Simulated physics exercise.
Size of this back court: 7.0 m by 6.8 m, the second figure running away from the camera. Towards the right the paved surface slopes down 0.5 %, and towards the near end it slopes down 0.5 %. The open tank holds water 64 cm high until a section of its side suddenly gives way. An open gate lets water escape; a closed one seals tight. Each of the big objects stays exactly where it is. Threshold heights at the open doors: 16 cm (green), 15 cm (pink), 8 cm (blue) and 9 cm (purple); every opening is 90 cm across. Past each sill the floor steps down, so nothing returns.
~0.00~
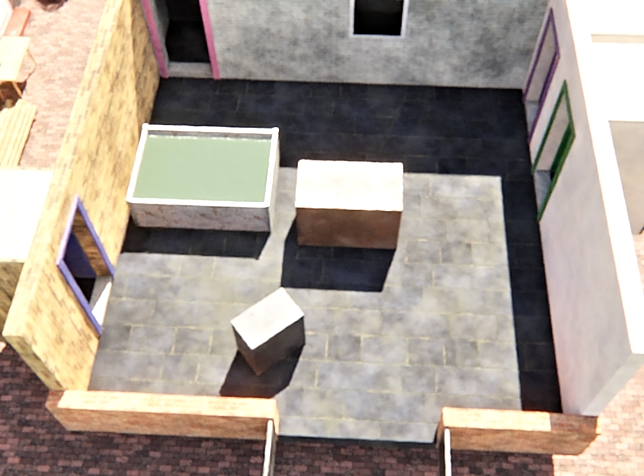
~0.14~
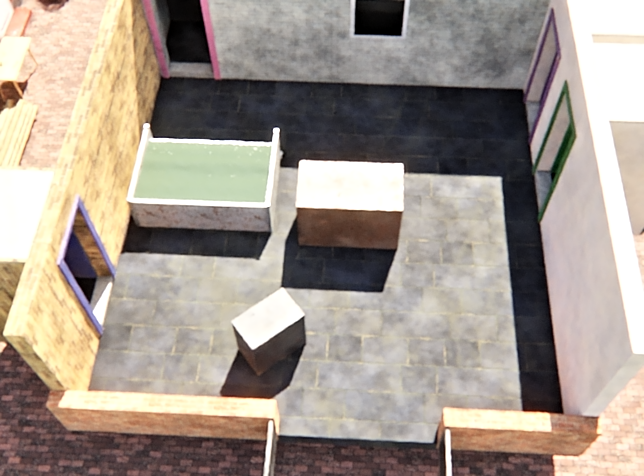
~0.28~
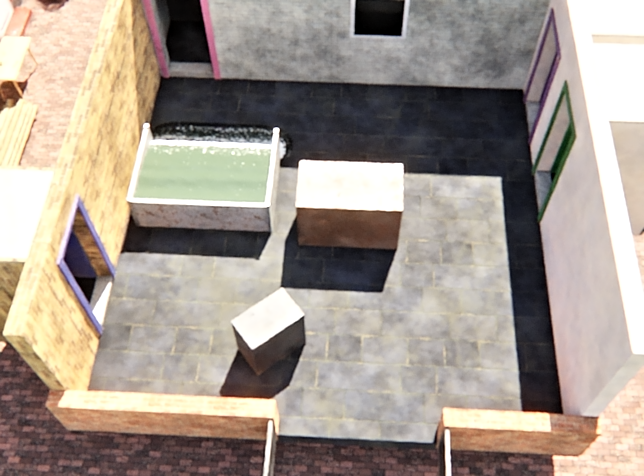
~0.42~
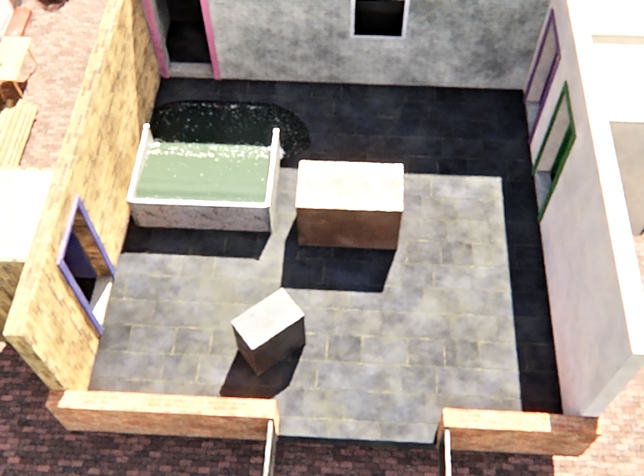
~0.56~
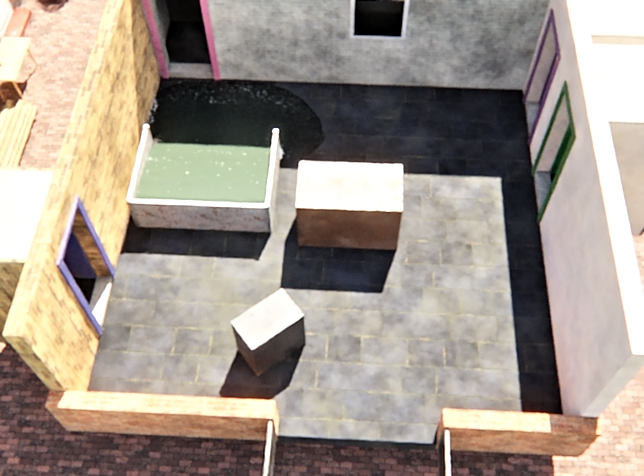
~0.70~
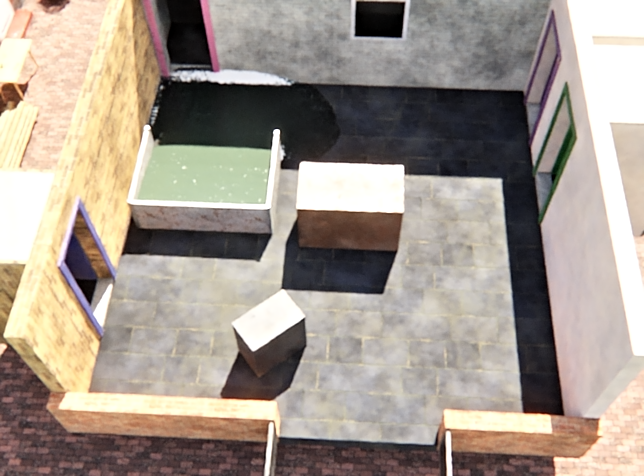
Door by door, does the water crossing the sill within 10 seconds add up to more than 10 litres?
Door by door: The green door: No; the pink door: Yes; the blue door: No; the purple door: Yes.
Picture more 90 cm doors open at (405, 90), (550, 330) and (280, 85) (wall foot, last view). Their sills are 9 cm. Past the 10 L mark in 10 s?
So, in the order given, it's shy of the mark, then shy of the mark, then beyond the mark.
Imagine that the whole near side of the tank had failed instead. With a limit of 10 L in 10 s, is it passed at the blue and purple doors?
Against that limit: Blue past it, purple below.
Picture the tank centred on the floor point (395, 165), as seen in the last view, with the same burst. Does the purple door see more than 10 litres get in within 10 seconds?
In that case purple comes out beyond the limit.
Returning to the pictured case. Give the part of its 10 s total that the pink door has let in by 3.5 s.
Share: ~ 100 %.
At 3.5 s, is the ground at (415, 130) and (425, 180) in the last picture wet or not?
I'd call them drenched and then drenched.
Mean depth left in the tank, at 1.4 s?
About 25 cm.
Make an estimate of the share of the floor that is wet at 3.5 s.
Covered: Roughly 40 %.
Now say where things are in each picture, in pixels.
In the first frame, the open tank at (205, 168) is whole and still, 64 cm deep.
In the second frame, the front is at a hidden place, 1.2 m from the gap on the open tank's far side; 0.4 m2 of floor is under water; 64 cm left at the back of the open tank.
In the third frame, water pours out on the open tank's far side and has run 1.4 m, to a hidden place; typically 11 cm deep outside, 63 cm at the open tank's back.
In the fourth frame, the front is at (298, 124), 1.7 m from the gap on the open tank's far side; 3.2 m2 of floor is under water; 55 cm left at the back of the open tank.
In the fifth frame, water pours out on the open tank's far side and has run 2.0 m, to (157, 93); typically 8 cm deep outside, 54 cm at the open tank's back.
In the sixth frame, water pours out on the open tank's far side and has run 2.4 m, to (303, 83); typically 9 cm deep outside, 52 cm at the open tank's back.
After 1.4 s water covers 15 % of the floor and is deepest (42 cm) near (171, 81); green door not reached, pink door 42 cm at the sill, 81 L in, blue door not reached, purple door not reached.
After 2.2 s water covers 20 % of the floor and is deepest (33 cm) near (171, 81); green door not reached, pink door 34 cm at the sill, 209 L in, blue door not reached, purple door not reached.
After 3.5 s water covers 40 % of the floor and is deepest (19 cm) near (515, 100); green door 6 cm at the sill, 0 L in, pink door 16 cm at the sill, 270 L in, blue door not reached, purple door 18 cm at the sill, 21 L in.
After 6.0 s water covers 55 % of the floor and is deepest (14 cm) near (254, 149); green door 11 cm at the sill, 0 L in, pink door 5 cm at the sill, 273 L in, blue door 1 cm at the sill, 0 L in, purple door 13 cm at the sill, 69 L in.
After 10.0 s water covers 70 % of the floor and is deepest (10 cm) near (566, 435); green door 7 cm at the sill, 0 L in, pink door 7 cm at the sill, 274 L in, blue door 1 cm at the sill, 0 L in, purple door 9 cm at the sill, 76 L in.
